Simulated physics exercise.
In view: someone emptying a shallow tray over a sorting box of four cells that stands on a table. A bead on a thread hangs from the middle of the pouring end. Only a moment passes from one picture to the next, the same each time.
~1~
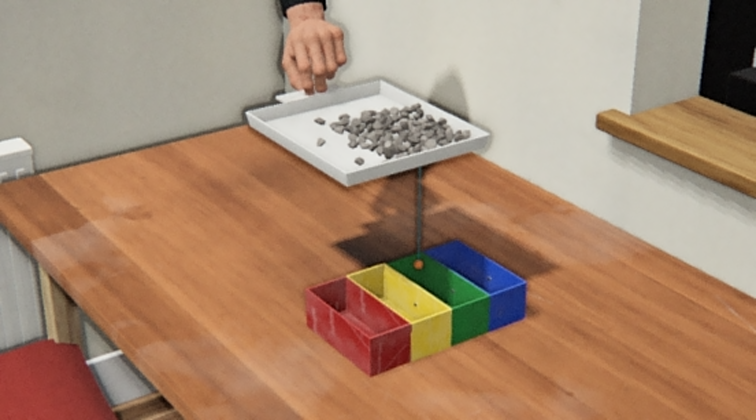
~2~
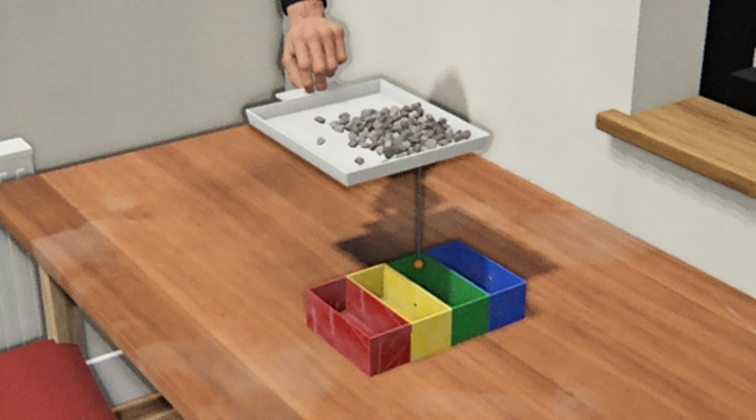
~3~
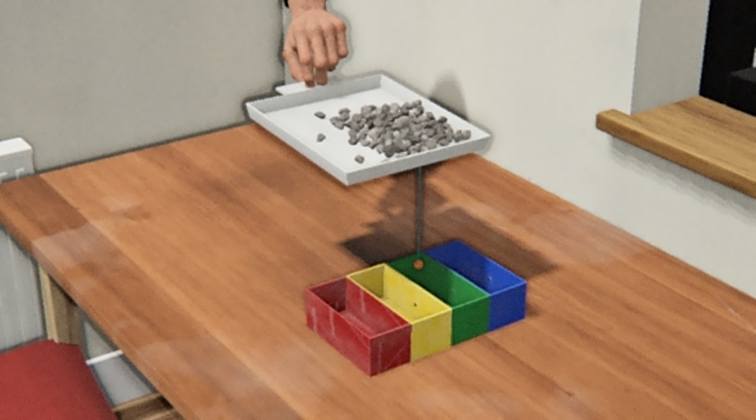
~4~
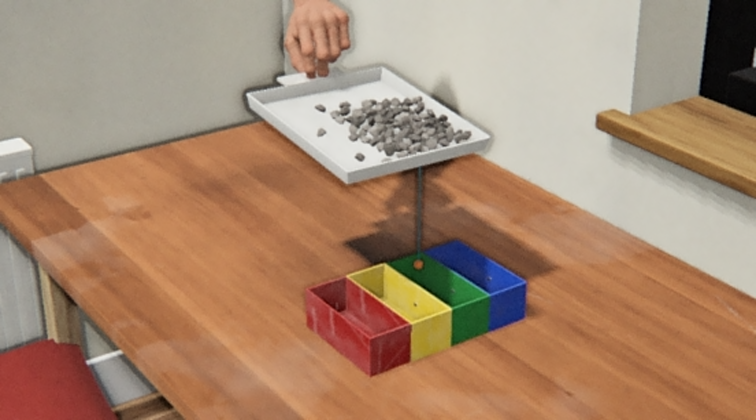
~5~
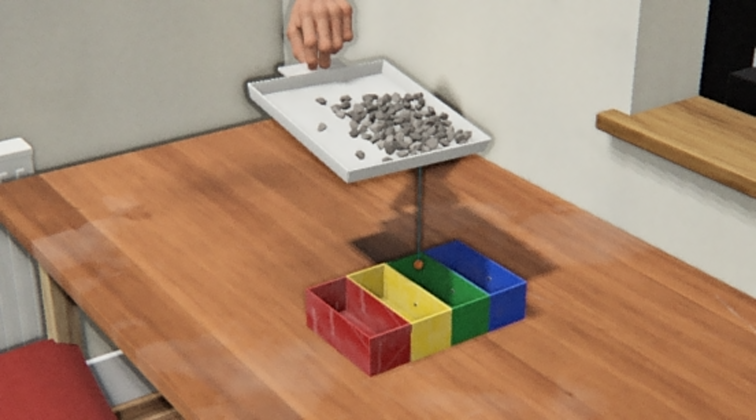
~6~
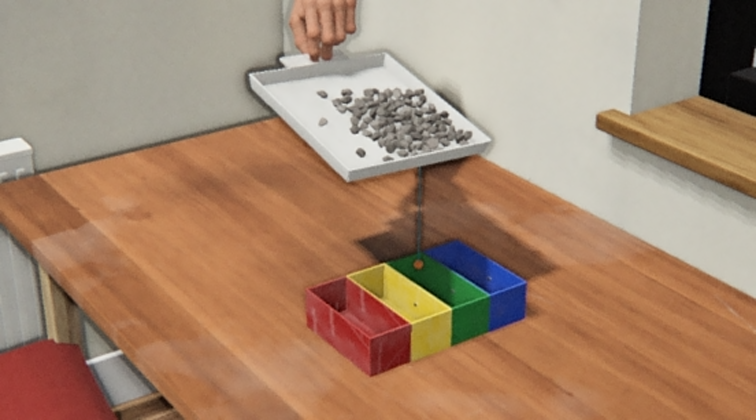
A shallow white tray of grey gravel, gripped at its far edge by a hand, starts level and then tilts slightly, its far side rising and its near edge dipping a little at the right corner, while the gravel barely shifts. Below it, a bead hangs on a thread over a box with red, yellow, green and blue cells from left to right. The wooden table, near pale walls and a red seat at lower left, is seen from above at an unmoving angle.
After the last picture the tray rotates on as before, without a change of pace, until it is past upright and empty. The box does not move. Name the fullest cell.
It favours the blue compartment.
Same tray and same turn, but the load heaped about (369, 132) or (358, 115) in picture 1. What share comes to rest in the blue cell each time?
About 50 and 50 per cent.
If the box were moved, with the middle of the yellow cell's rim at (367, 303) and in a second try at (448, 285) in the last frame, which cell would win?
One: The blue one. Two: That green cell.
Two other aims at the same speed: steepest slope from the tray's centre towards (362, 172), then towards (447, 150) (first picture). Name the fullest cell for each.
At the first place that red cell, at the second the cell in blue.
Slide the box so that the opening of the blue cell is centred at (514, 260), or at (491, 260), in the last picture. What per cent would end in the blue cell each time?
Roughly 20 per cent, and 50 per cent.
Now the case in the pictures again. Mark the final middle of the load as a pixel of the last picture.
Near (490, 305).
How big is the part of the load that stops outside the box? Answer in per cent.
Roughly 20 in a hundred.
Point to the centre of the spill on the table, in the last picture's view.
Near (557, 299).
Soon, tray tipped steeply; nearly all on the tray; a stray few falling or outside the box.
A while on, tray tipped right over; about a quarter on the tray; about a third in the blue cell; a small part in the green cell; a stray few in the yellow cell; about a third falling or outside the box.
Towards the end, tray tipped past a quarter turn; about half in the blue cell; about a quarter in the green cell; a stray few in the yellow cell; about a quarter falling or outside the box.
Finally, tray tipped past a quarter turn; about half in the blue cell; about a quarter in the green cell; a stray few in the yellow cell; none in the red cell; about a quarter outside the box.
